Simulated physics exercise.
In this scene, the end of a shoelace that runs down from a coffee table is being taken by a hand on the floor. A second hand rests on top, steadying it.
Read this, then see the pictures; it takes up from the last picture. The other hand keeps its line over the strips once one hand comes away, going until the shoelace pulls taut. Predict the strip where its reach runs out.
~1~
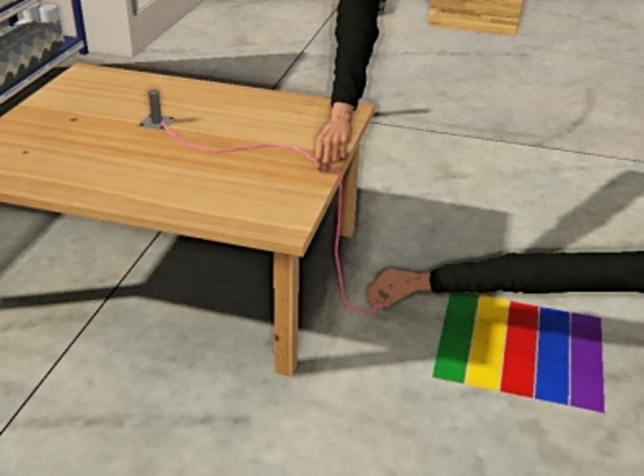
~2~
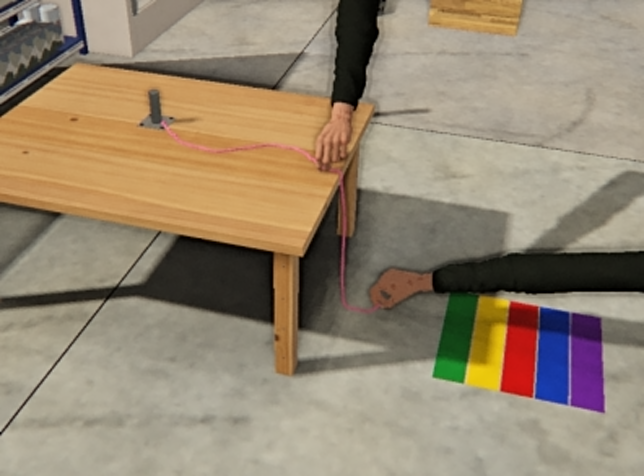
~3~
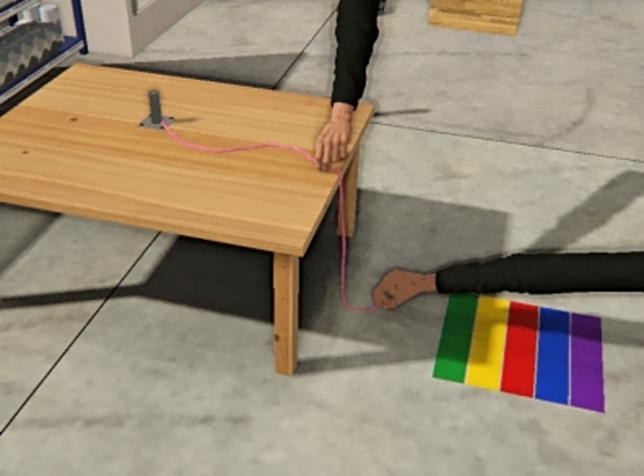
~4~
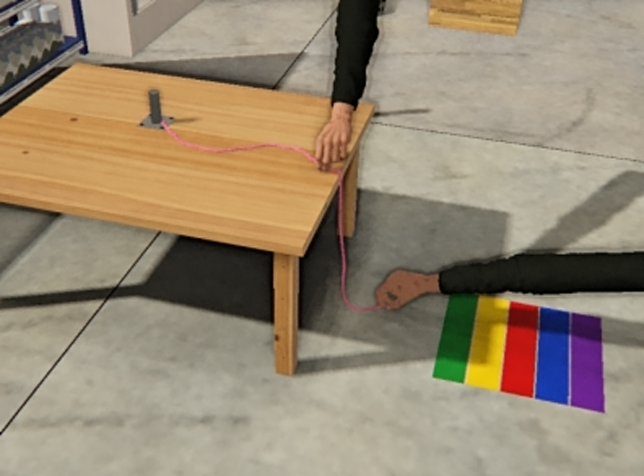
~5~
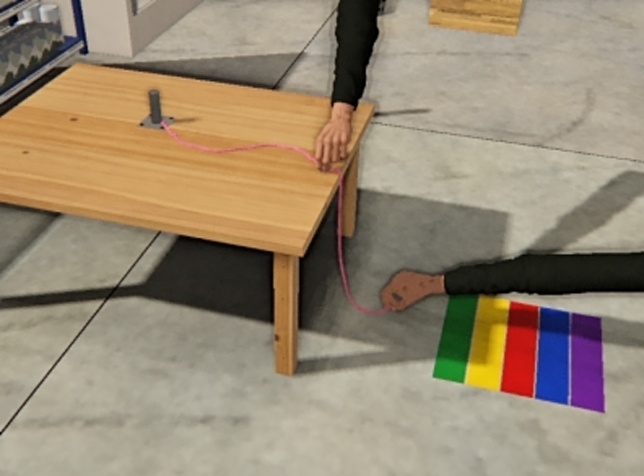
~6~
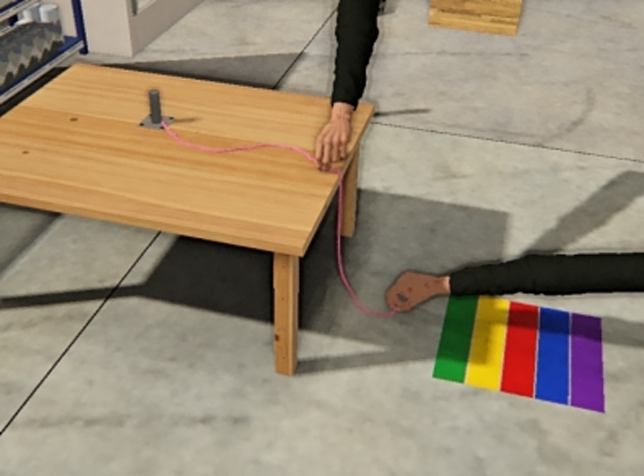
Its reach runs out at the red strip.
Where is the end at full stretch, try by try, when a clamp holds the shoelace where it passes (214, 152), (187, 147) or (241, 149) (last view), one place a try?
For the three tries you'd see (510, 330), (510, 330) and (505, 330).
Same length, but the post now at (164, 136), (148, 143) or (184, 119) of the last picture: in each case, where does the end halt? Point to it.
First (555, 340), then (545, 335), then (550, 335).
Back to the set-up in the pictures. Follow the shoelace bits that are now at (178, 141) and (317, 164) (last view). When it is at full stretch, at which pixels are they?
First: (202, 132). Second: (349, 177).
A little later, end near (476, 323); over yellow.
Next, end near (508, 329); over red.
When it is tight, end near (528, 333); over red. It gets as far as the red strip.
